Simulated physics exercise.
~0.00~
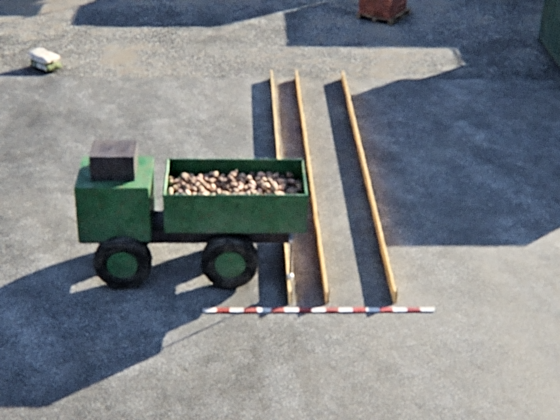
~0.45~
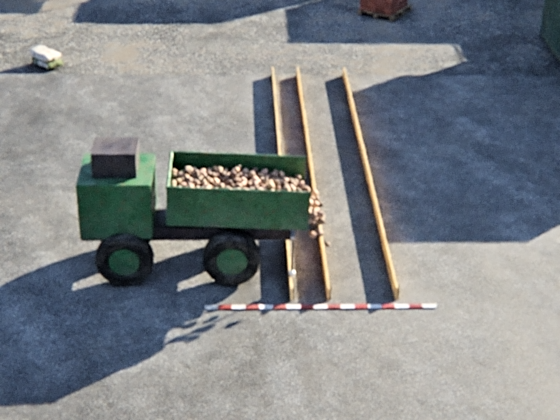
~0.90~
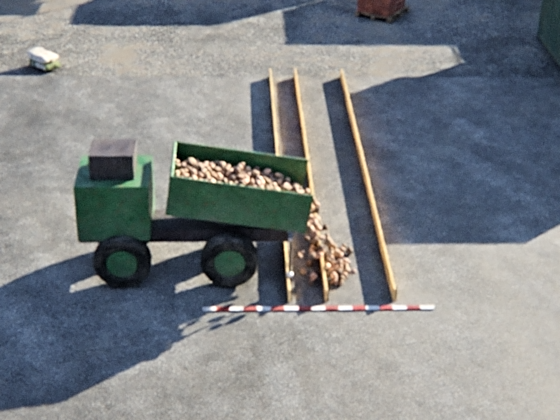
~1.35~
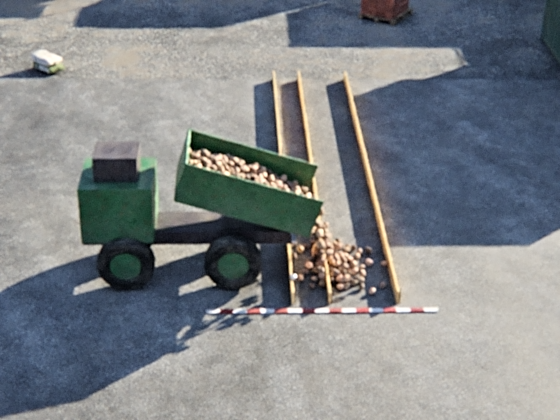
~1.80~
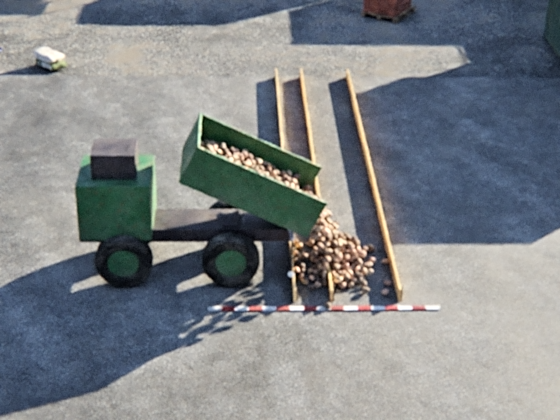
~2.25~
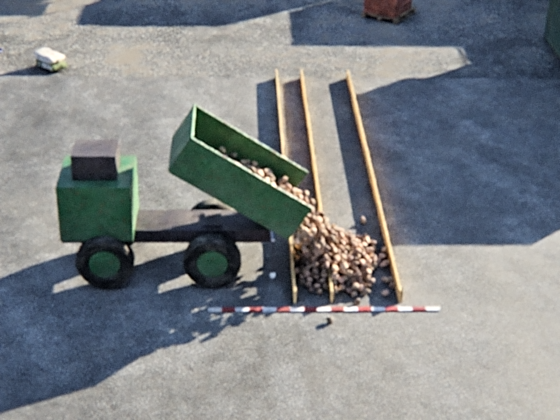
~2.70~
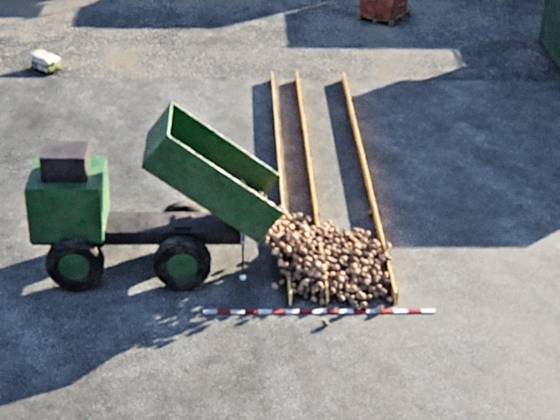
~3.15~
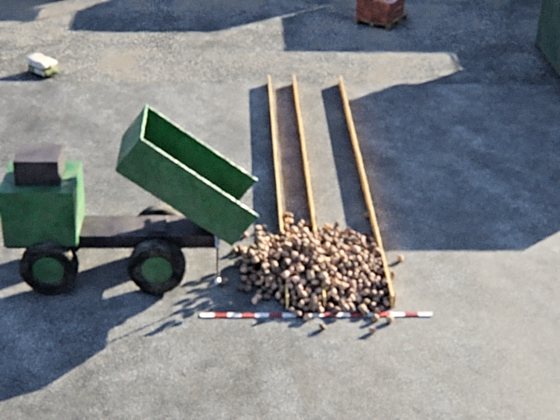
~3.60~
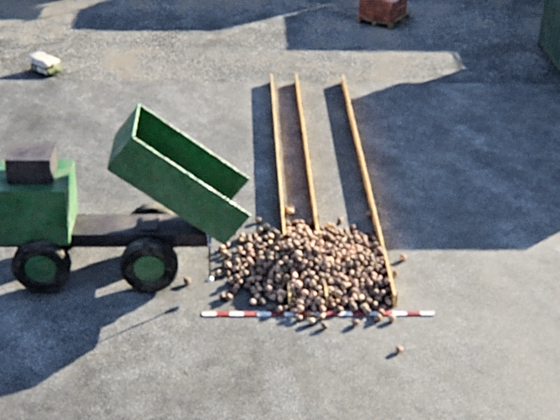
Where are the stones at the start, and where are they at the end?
At the start the stones lie in the green bed of the truck. At the end they are in a heap on the ground to the right of the truck, spread over the near ends of the boards.
